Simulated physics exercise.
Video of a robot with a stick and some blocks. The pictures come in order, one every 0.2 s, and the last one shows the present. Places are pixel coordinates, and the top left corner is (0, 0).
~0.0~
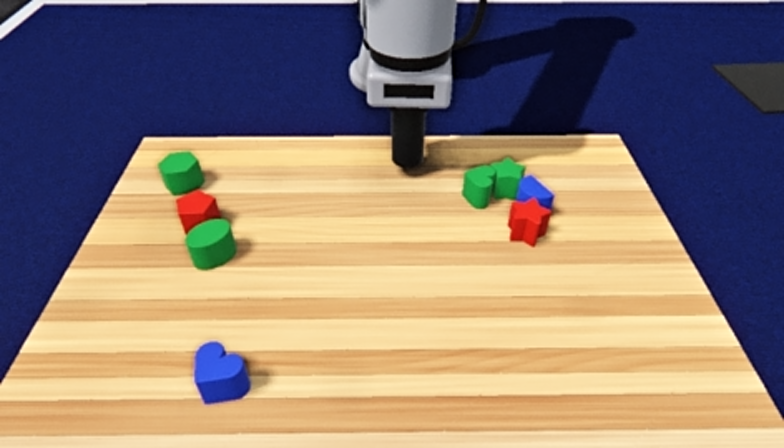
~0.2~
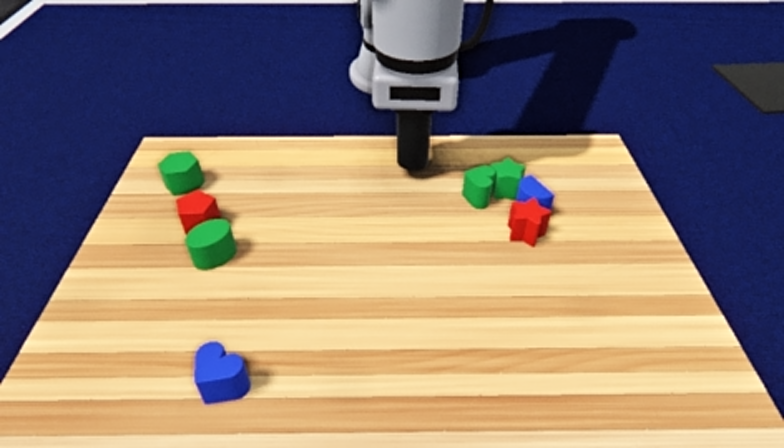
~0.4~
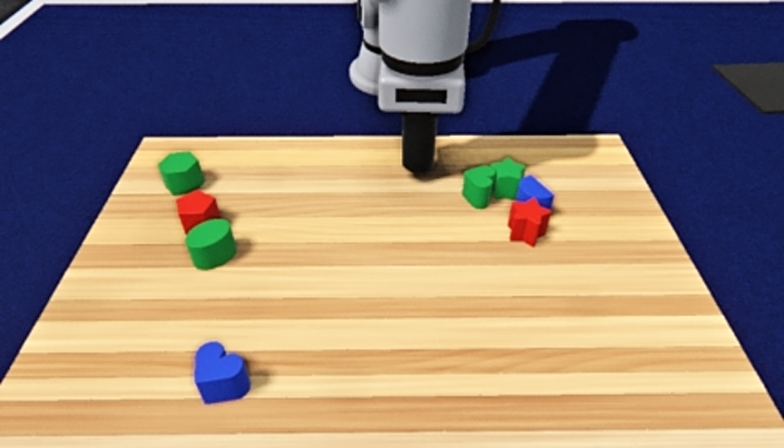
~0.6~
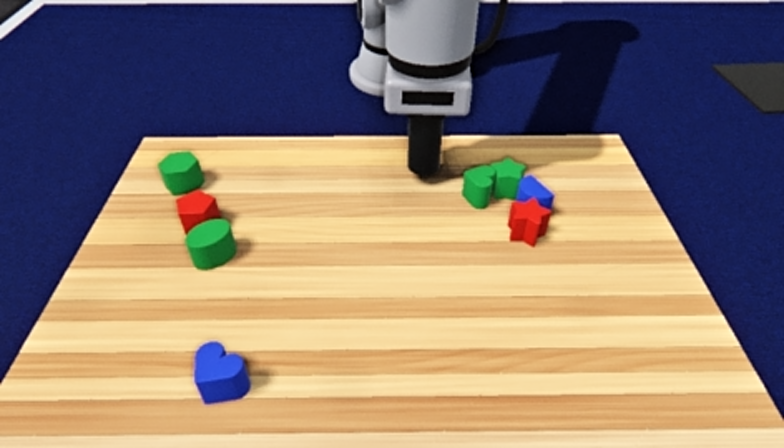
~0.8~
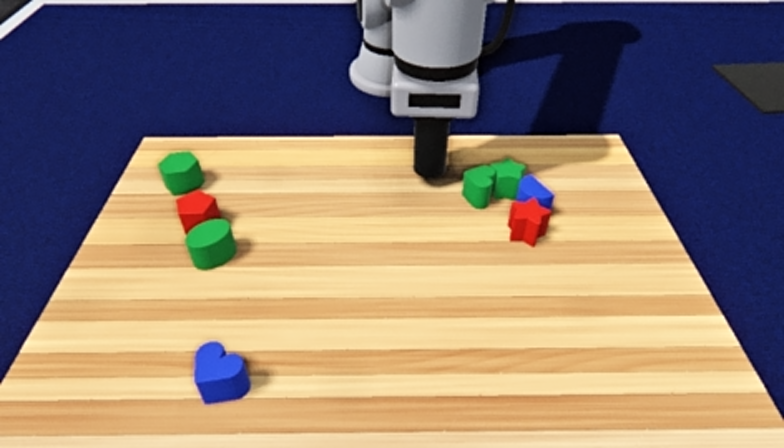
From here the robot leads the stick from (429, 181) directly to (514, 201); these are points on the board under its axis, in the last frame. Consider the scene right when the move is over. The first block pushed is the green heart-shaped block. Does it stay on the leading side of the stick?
As far as I can tell, the green heart-shaped block has dropped away to the side or behind.
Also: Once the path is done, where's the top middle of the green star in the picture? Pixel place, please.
I expect it at (543, 169).
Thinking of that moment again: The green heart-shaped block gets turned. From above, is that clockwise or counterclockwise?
From the top, the block rotates clockwise.
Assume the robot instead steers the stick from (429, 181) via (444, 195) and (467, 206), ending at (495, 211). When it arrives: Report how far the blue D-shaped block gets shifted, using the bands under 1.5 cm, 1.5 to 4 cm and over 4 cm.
Between 1.5 and 4 cm.
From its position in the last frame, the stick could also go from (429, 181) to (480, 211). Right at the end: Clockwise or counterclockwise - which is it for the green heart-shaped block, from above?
Twists anticlockwise.
What follows on the original path. One third of the way, stick (459, 176); green heart-shaped block (486, 177).
Two thirds of the way, stick (488, 182); green heart-shaped block (508, 188); green star (523, 169), turned 50° anticlockwise; blue D-shaped block (542, 188), turned 20° clockwise.
At the end, stick (517, 189); green heart-shaped block (519, 197), turned 35° clockwise; green star (543, 169), turned 90° anticlockwise; red star (533, 216), turned 20° anticlockwise; blue D-shaped block (551, 189), turned 50° clockwise.
